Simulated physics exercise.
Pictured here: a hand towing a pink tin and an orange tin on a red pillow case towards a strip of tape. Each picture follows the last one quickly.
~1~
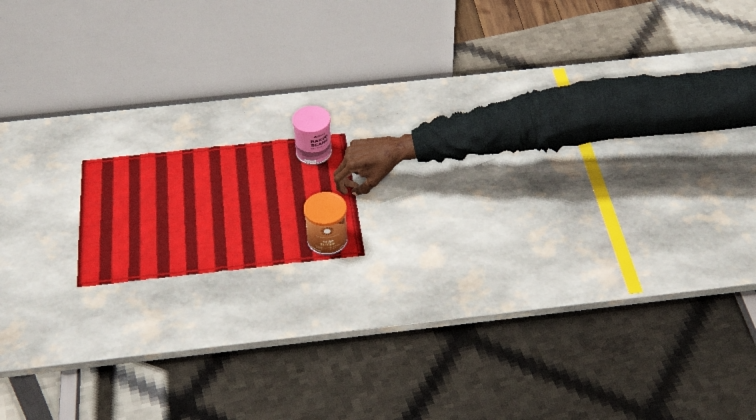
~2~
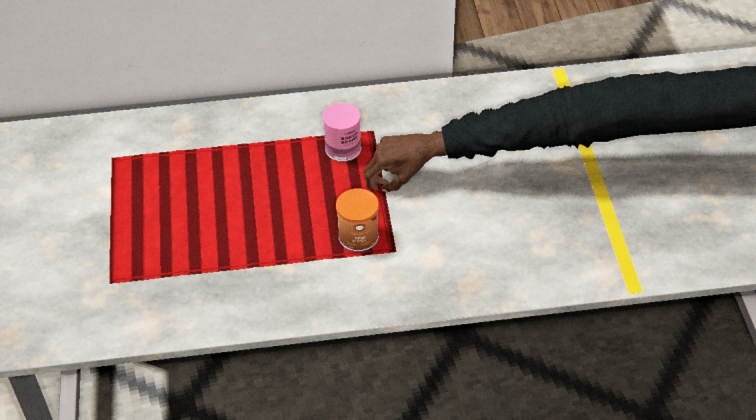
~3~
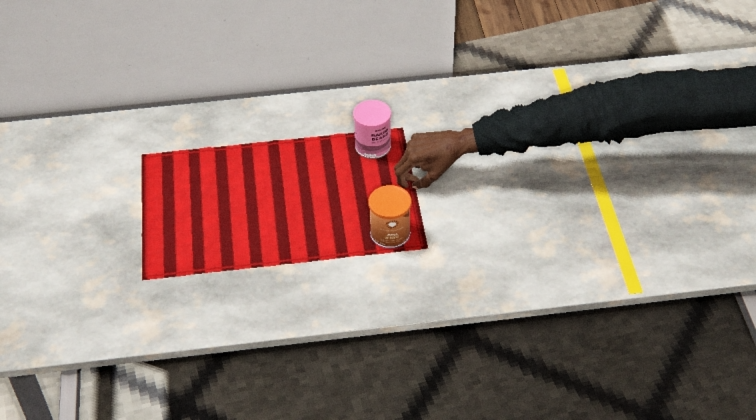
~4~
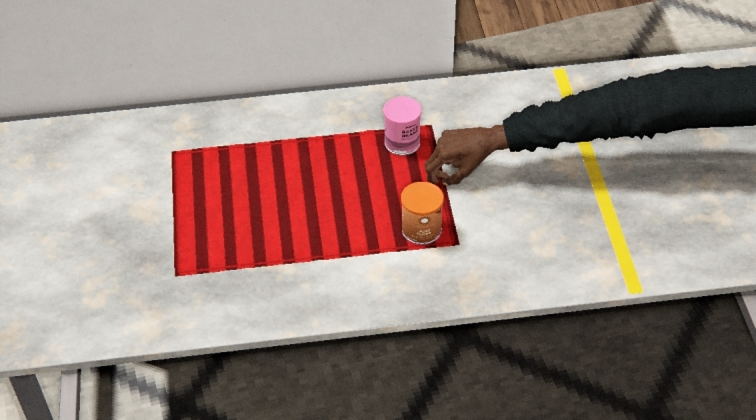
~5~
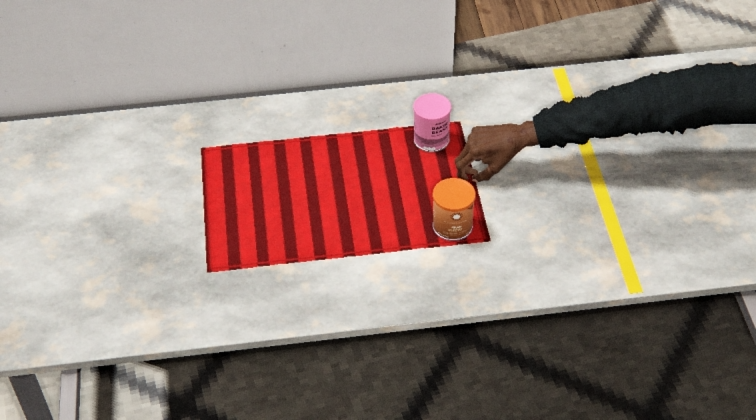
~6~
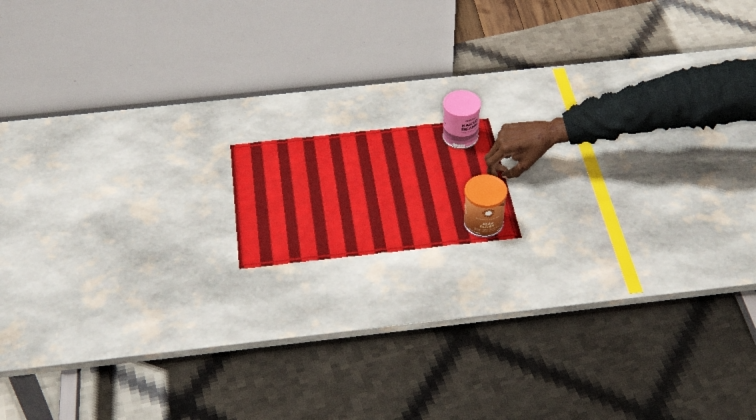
The clip opens with a hand gripping the right end of a red striped cloth on a pale tabletop, with a pink tin and an orange tin sitting near that end. The hand pulls the cloth steadily to the right, and both tins ride along with it, drawing closer to a yellow strip of tape.
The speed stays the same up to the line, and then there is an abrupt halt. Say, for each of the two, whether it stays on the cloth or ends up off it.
Per item - pink tin: Ends up off; orange tin: Ends up off.
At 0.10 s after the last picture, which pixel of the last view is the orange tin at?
About (547, 199).
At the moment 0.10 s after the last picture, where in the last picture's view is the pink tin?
It is somewhere near (520, 114).
Then, 0.10 s later than the last view, hem short of the tape; pink tin on the cloth near (520, 114); orange tin on the cloth near (547, 200).
Then, 0.21 s later than the last view, hem at the tape; pink tin ahead of the hem near (580, 108); orange tin ahead of the hem near (611, 193).
Finally, hem at the tape; pink tin ahead of the hem near (649, 102); orange tin ahead of the hem near (684, 186). The pink tin leaves the cloth and the orange tin shoots off the front.
